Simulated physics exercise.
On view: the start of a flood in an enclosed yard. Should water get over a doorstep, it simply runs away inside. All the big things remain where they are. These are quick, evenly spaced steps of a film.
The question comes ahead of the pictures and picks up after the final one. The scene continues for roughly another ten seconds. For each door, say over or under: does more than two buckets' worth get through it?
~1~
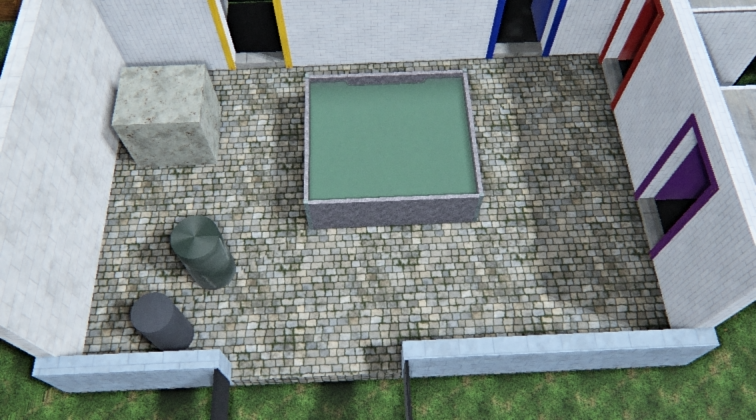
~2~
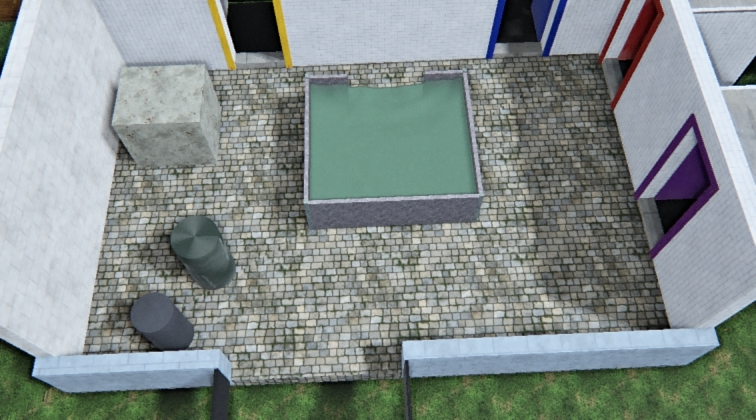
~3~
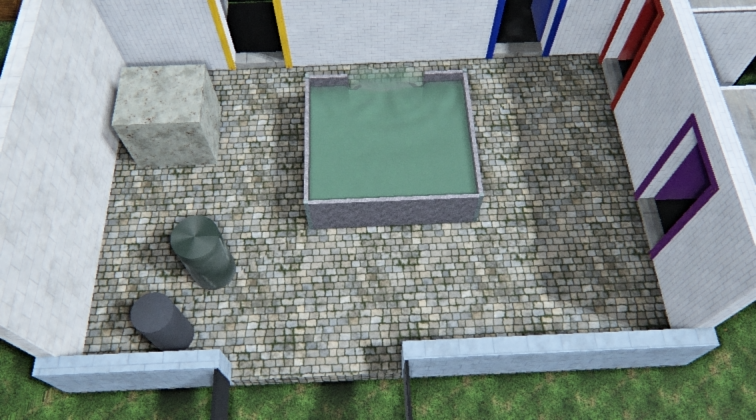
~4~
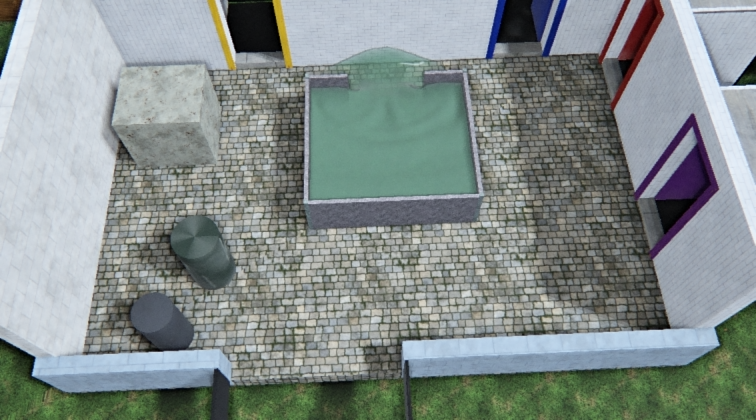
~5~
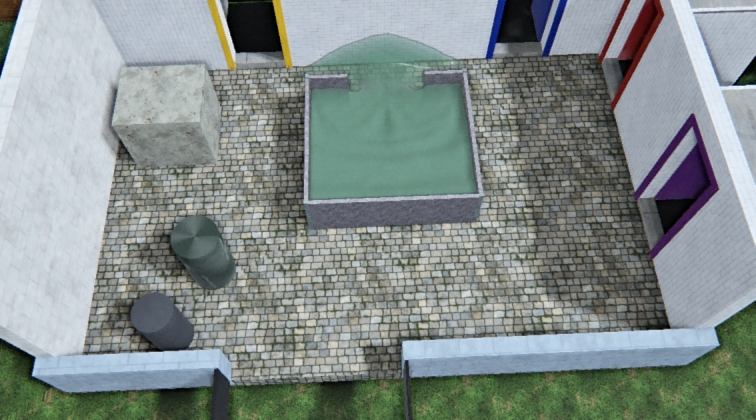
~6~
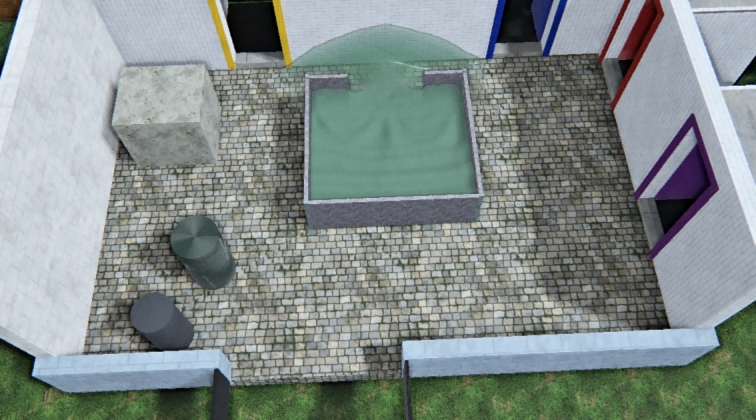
Yellow door: Under, purple door: Under, red door: Over, blue door: Under.
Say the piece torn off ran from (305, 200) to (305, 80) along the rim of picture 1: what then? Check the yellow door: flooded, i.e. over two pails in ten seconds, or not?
My guess is that the yellow door surpasses the threshold.
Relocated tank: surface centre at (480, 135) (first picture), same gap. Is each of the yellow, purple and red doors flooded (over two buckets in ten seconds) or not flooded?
My answer is that the yellow door ends up beneath, the purple door ends up beneath and the red door ends up above.
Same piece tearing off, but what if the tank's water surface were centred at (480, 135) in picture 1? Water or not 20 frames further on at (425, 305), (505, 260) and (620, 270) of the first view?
Spot one is not touched, spot two is not touched, spot three is touched.
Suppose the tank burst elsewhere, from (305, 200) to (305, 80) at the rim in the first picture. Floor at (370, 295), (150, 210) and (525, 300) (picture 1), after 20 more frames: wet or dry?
Taken in turn they're unwetted, swamped and unwetted.
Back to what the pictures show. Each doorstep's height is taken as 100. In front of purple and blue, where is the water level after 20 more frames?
About 90 and 80 %.
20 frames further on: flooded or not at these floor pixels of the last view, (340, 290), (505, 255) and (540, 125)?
Result, in the order given: Not wetted / not wetted / wetted.
A moment on, water covers 20 % of the floor; the yellow door wet at the sill, nothing in, the purple door not reached, the red door not reached, the blue door wet at the sill, nothing in.
Next, water covers 35 % of the floor; the yellow door wet at the sill, nothing in, the purple door not reached, the red door under two buckets in, the blue door wet at the sill, nothing in.
Then, water covers 60 % of the floor; the yellow door wet at the sill, nothing in, the purple door wet at the sill, nothing in, the red door far over two buckets in, the blue door wet at the sill, nothing in.
Later, water covers 90 % of the floor; the yellow door wet at the sill, nothing in, the purple door wet at the sill, nothing in, the red door far over two buckets in, the blue door wet at the sill, nothing in.
In the end, water covers 95 % of the floor; the yellow door under two buckets in, the purple door wet at the sill, nothing in, the red door far over two buckets in, the blue door under two buckets in.
